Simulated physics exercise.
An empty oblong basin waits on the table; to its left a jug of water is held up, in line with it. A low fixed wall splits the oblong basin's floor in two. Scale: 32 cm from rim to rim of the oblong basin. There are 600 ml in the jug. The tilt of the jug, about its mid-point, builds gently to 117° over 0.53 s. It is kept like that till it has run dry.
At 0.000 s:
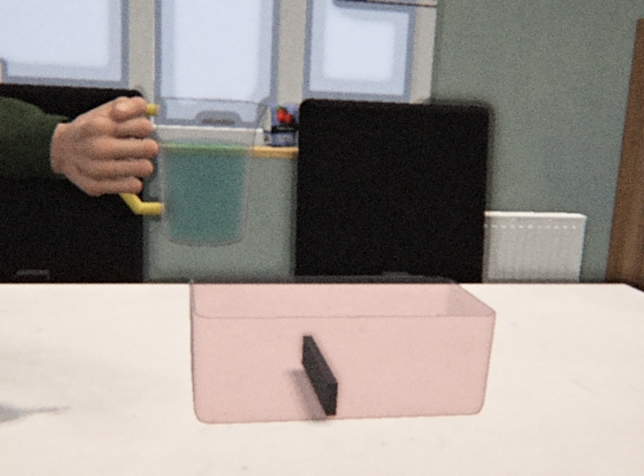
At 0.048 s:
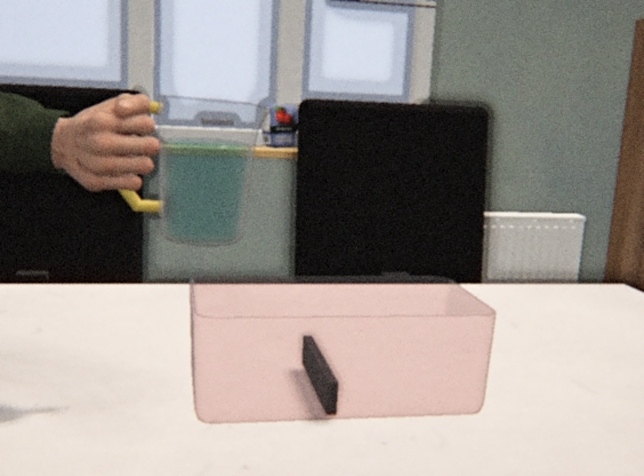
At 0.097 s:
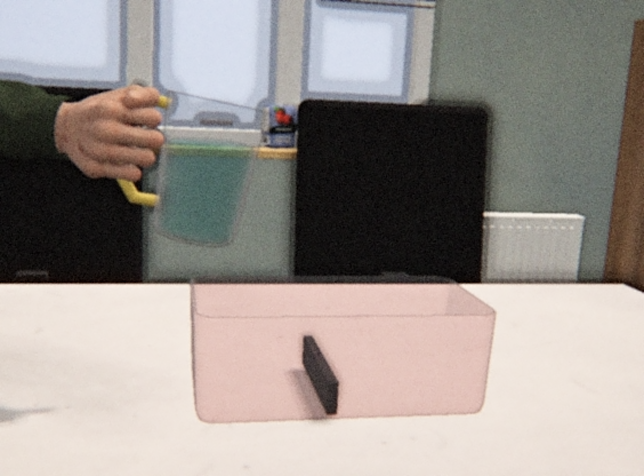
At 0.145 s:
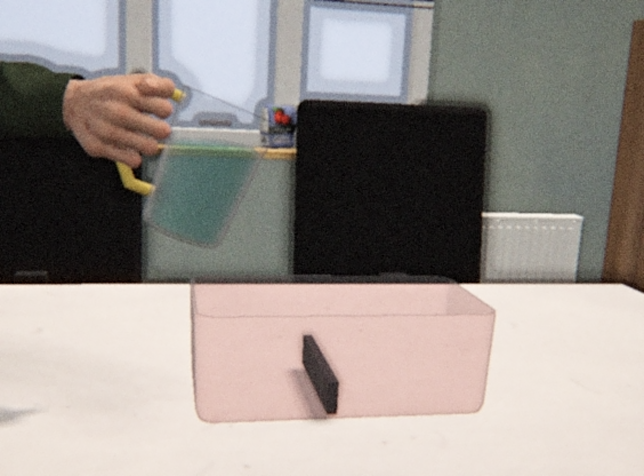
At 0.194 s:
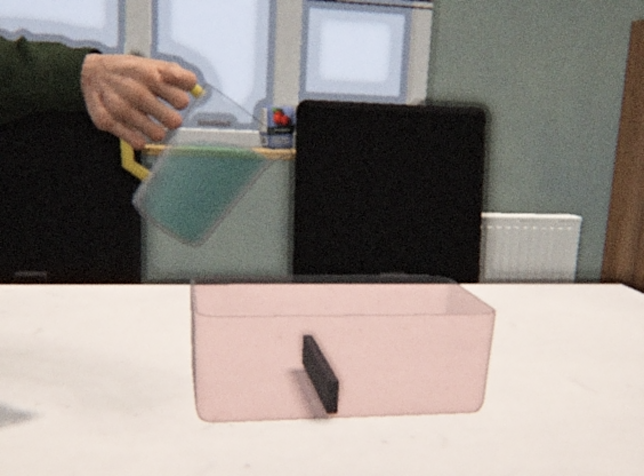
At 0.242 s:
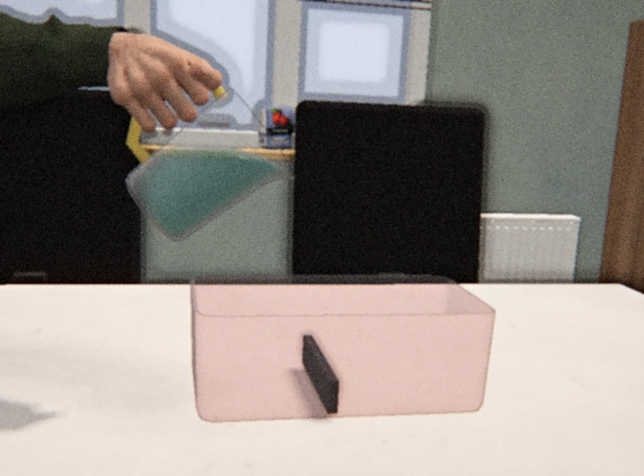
In a room with windows and a radiator, a hand holds a clear jug of greenish liquid by its yellow handle, above and left of an empty pink basin on a white table. The hand gradually tilts the jug to the right, steepening until the liquid slants across toward its lowered rim.
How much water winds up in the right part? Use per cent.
Roughly 33 per cent is past the wall.
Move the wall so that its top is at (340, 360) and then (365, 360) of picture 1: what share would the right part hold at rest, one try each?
First 10, then 10 per cent.
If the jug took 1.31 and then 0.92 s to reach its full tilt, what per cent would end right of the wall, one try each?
In turn about 65 and 50 per cent.
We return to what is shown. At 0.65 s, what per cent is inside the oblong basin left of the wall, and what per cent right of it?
Near 58 on the left, 22 on the right.
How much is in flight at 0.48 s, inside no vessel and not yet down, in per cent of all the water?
Some 24 per cent.
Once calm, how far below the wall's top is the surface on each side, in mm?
Some 18 mm on the left and 30 mm on the right.
Then, 0.48 s in, the tilt is 114° and 53 per cent is still to pour, 13 is left of the wall and 10 right of it.
Then, 0.65 s in, the tilt is 117° and 8 per cent is still to pour, 59 is left of the wall and 22 right of it.
Then, 0.83 s in, the tilt is 117° and 0 per cent is still to pour, 63 is left of the wall and 31 right of it.
Then, 1.03 s in, the tilt is 117° and 0 per cent is still to pour, 65 is left of the wall and 32 right of it.
Finally, 64 per cent lies left of the wall, 33 right of it and 3 outside.
